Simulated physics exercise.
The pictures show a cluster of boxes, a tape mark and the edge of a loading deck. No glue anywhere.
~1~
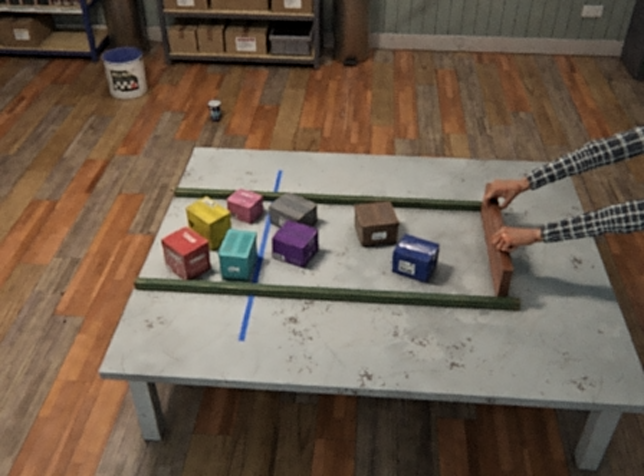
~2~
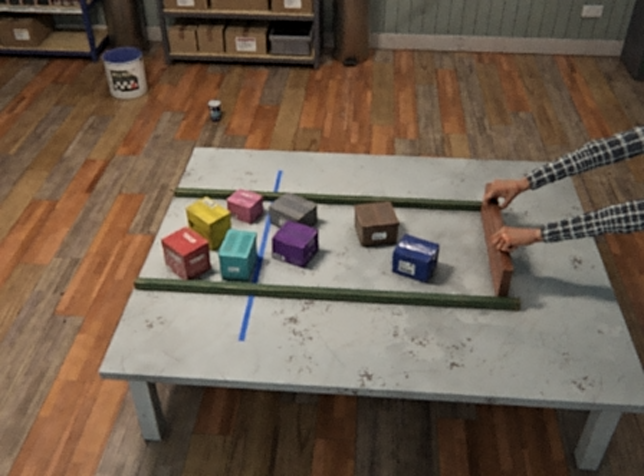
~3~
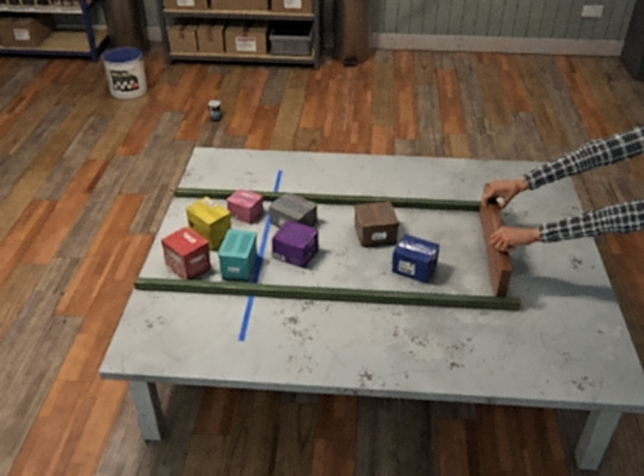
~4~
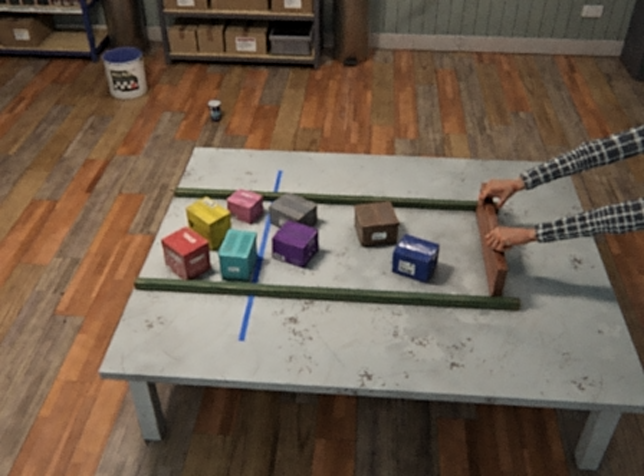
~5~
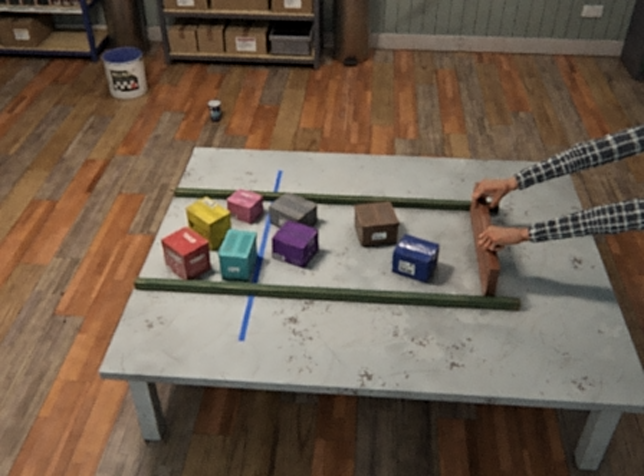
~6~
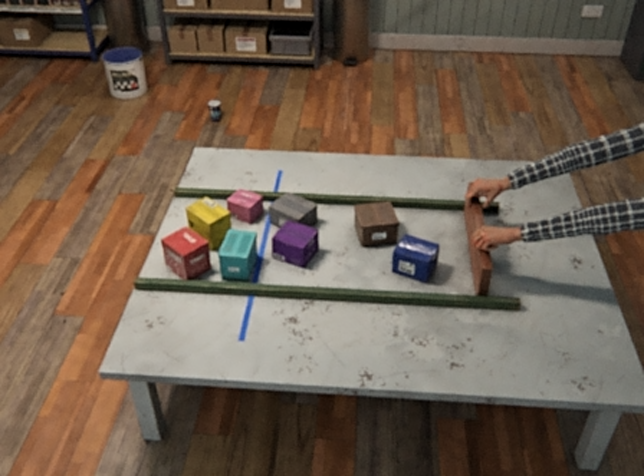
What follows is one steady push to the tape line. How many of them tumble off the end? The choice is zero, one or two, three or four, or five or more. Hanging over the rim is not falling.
As it turns out, the number that fall off is zero.
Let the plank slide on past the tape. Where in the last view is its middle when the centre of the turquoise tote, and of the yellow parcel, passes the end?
At (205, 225) for the turquoise tote; at (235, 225) for the yellow parcel.
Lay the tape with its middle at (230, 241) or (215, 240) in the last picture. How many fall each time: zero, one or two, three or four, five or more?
Taking them in turn, three or four; either three or four.
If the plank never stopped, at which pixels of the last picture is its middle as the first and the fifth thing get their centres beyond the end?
At (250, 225) for the first, at (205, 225) for the fifth.
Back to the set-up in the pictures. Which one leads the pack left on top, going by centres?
It is the pink parcel.
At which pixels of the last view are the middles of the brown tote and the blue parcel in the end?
The brown tote at (250, 213), the blue parcel at (240, 255).
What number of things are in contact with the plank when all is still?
The number is 2.
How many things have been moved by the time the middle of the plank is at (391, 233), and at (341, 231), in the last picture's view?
At the one place 2, at the other 4.
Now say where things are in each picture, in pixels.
In the first frame, red box (187, 254); yellow parcel (209, 224); pink parcel (245, 206); plank (495, 238); tape (264, 242).
In the second frame, yellow parcel (209, 224); grey parcel (293, 214).
In the third frame, pink parcel (245, 206); turquoise tote (239, 256).
In the fourth frame, red box (187, 254); plank (490, 238).
In the fifth frame, yellow parcel (209, 224); purple box (295, 244).
In the sixth frame, red box (187, 254); yellow parcel (209, 224); pink parcel (245, 206); plank (477, 238); tape (264, 242).
Soon after, none off yet; red box at rest near (187, 254); yellow parcel at rest near (209, 224); pink parcel at rest near (245, 206).
In the end, the number that fall off is zero.
